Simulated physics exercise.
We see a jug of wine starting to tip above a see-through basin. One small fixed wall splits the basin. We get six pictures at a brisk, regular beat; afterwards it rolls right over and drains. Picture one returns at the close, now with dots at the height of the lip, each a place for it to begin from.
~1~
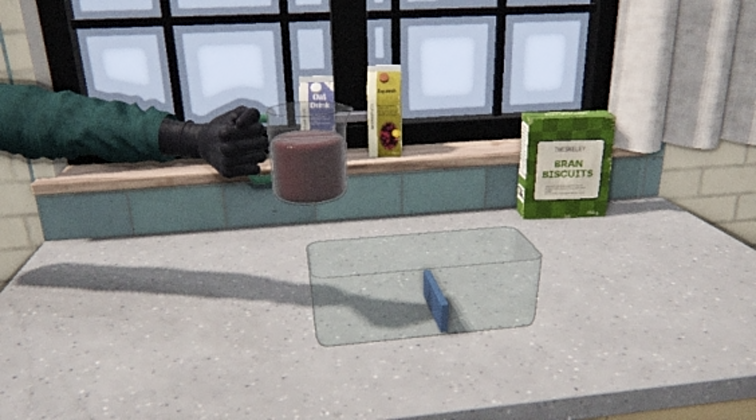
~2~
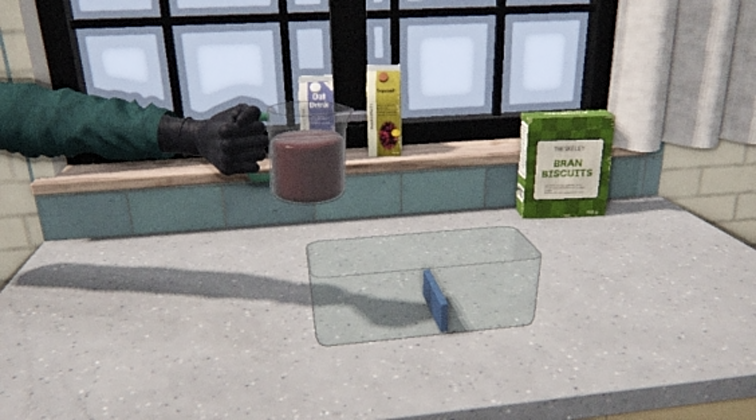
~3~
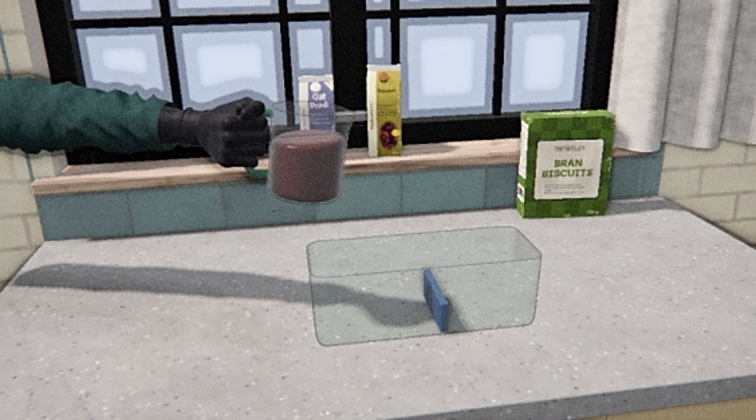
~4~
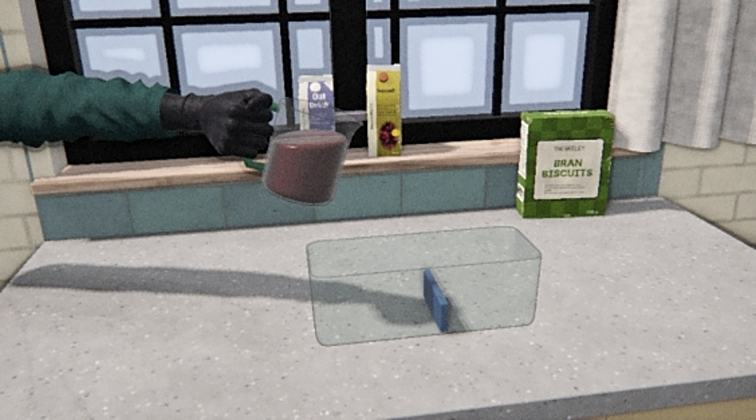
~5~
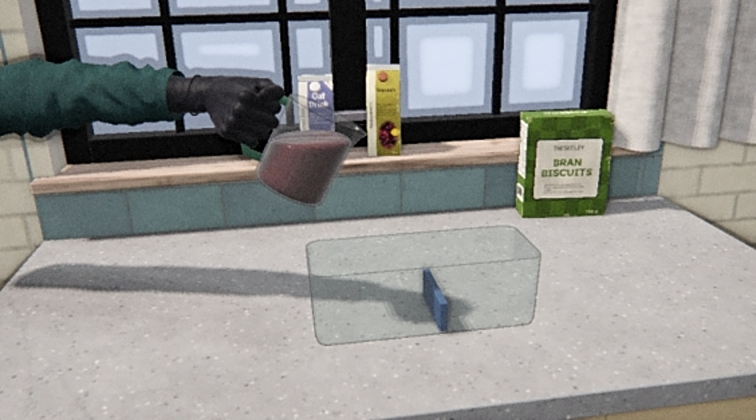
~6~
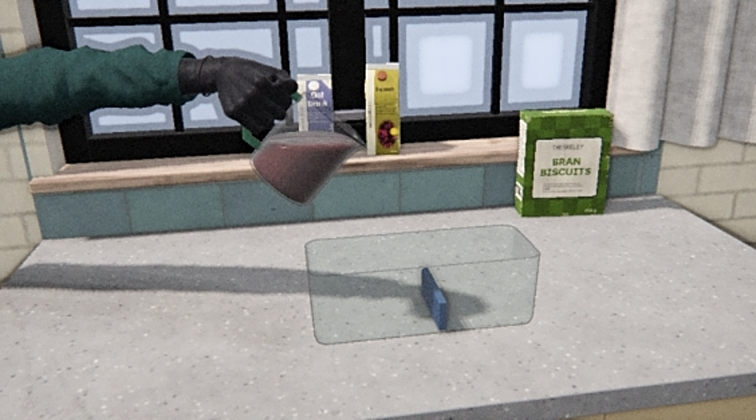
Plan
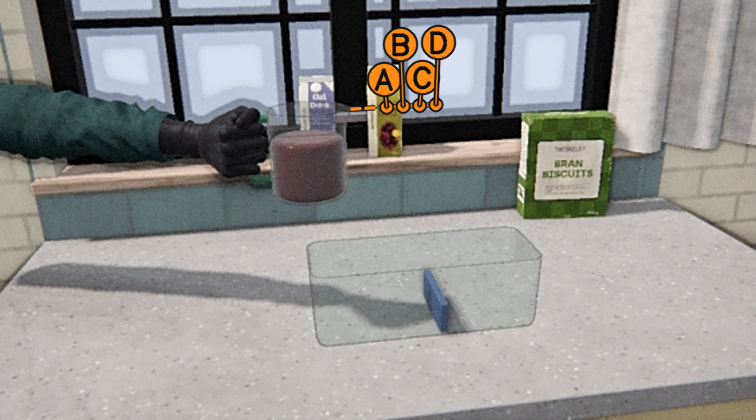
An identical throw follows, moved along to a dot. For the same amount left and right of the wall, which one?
Take A.
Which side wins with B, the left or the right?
The right one.
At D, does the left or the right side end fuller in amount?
The right one.
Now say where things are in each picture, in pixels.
In the first picture, upright, lip at (351, 109); basin from (316, 344) to (534, 322); top of the wall at (435, 286); nothing has left yet.
In the second picture, upright, lip at (352, 110); nothing has left yet.
In the third picture, tipped about 8°, lip at (356, 114); nothing has left yet.
In the fourth picture, tipped about 17°, lip at (361, 122); nothing has left yet.
In the fifth picture, tipped about 29°, lip at (365, 133); nothing has left yet.
In the sixth picture, tipped about 43°, lip at (366, 146); nothing has left yet.
On the marked copy, A at (386, 107); B at (403, 106); C at (419, 105); D at (435, 104).
Choosing A, about 54 % ends left of the wall and 45 % right of it.
Choosing B, about 19 % ends left of the wall and 79 % right of it.
Choosing C, about 7 % ends left of the wall and 90 % right of it; 4 % is lost outside.
Choosing D, about 8 % ends left of the wall and 85 % right of it; 7 % is lost outside.
